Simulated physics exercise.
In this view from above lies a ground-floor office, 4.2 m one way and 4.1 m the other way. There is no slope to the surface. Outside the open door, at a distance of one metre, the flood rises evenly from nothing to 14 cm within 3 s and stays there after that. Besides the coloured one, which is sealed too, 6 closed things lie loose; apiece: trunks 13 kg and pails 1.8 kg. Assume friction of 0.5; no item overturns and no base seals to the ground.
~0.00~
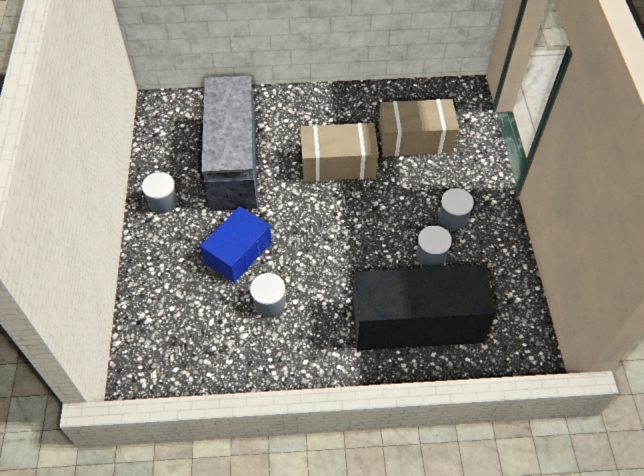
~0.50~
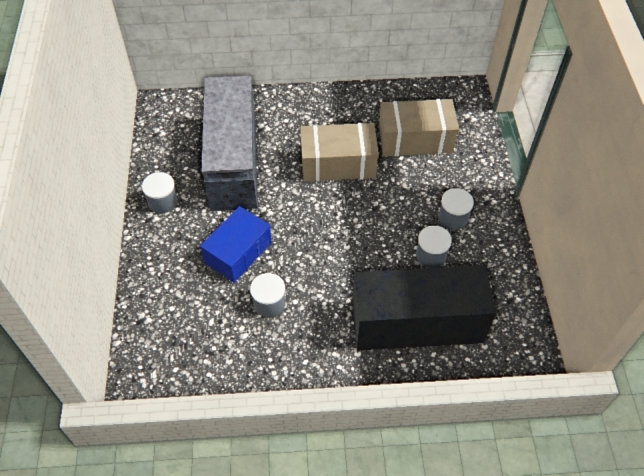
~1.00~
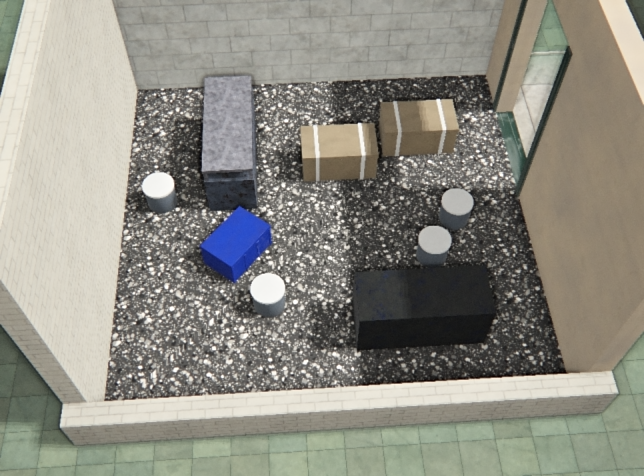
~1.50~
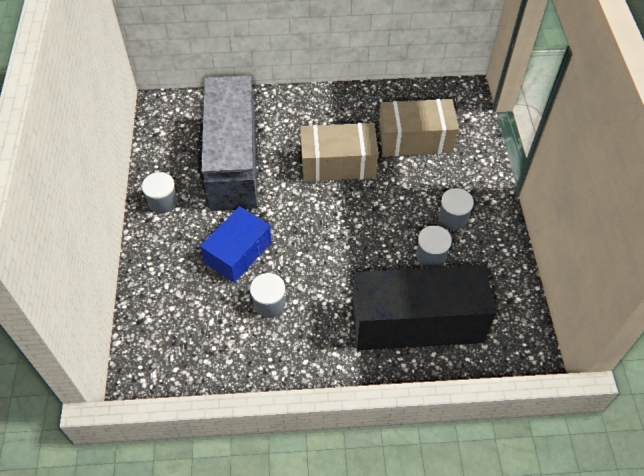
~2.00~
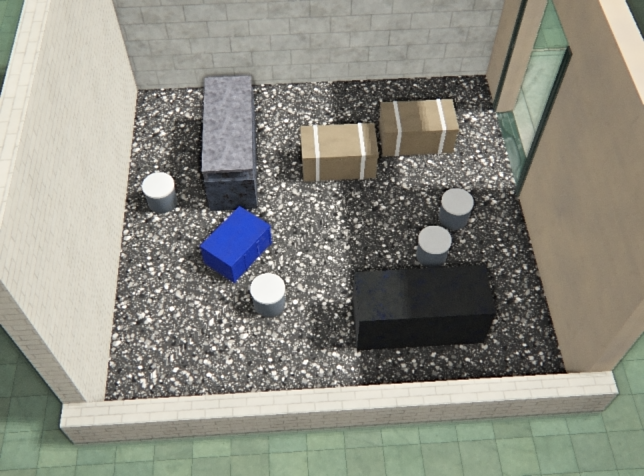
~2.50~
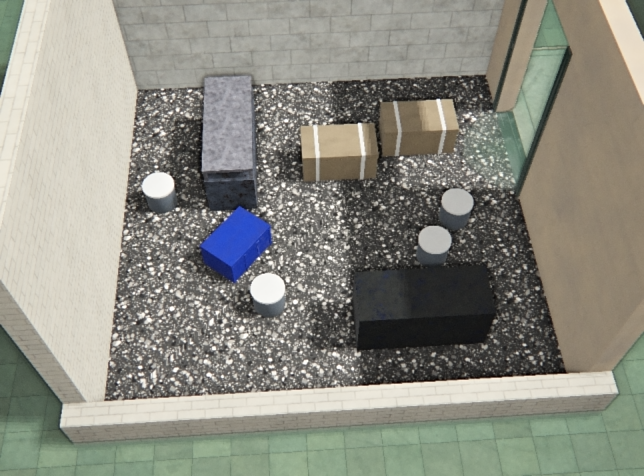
Greenish water spreading over the paving outside a walled room, then reaching the doorway, while boxes, cylinders and a blue crate stay still.
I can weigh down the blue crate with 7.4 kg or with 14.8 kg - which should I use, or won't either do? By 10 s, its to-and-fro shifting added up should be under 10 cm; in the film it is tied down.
Go with the heavier one.
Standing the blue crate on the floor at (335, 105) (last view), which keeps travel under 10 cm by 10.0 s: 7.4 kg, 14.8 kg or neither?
Well, no option works.
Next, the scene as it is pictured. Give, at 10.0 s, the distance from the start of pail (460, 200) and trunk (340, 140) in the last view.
The first is 50 cm from its start, the second 60 cm.
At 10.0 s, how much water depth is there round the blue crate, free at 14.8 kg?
Depth: Approx. 4 cm.
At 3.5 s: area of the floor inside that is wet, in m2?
The covered patch comes to about 2.0 m2.
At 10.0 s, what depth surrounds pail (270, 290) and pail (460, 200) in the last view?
Roughly 5 and 2 cm.
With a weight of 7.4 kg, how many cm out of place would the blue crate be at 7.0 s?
Displacement near 10 cm.
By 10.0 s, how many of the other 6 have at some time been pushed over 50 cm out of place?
My count gives 3.
After 3.5 s the blue crate would be 0 cm from its start with 7.4 kg and 0 cm from its start with 14.8 kg; 0 cm of water round it then.
After 4.5 s the blue crate would be 0 cm from its start with 7.4 kg and 0 cm from its start with 14.8 kg; 0 cm of water round it then.
After 7.0 s the blue crate would be 11 cm from its start with 7.4 kg and 0 cm from its start with 14.8 kg; 2 cm of water round it then.
After 10.0 s the blue crate would be 25 cm from its start with 7.4 kg and 0 cm from its start with 14.8 kg; 4 cm of water round it then.
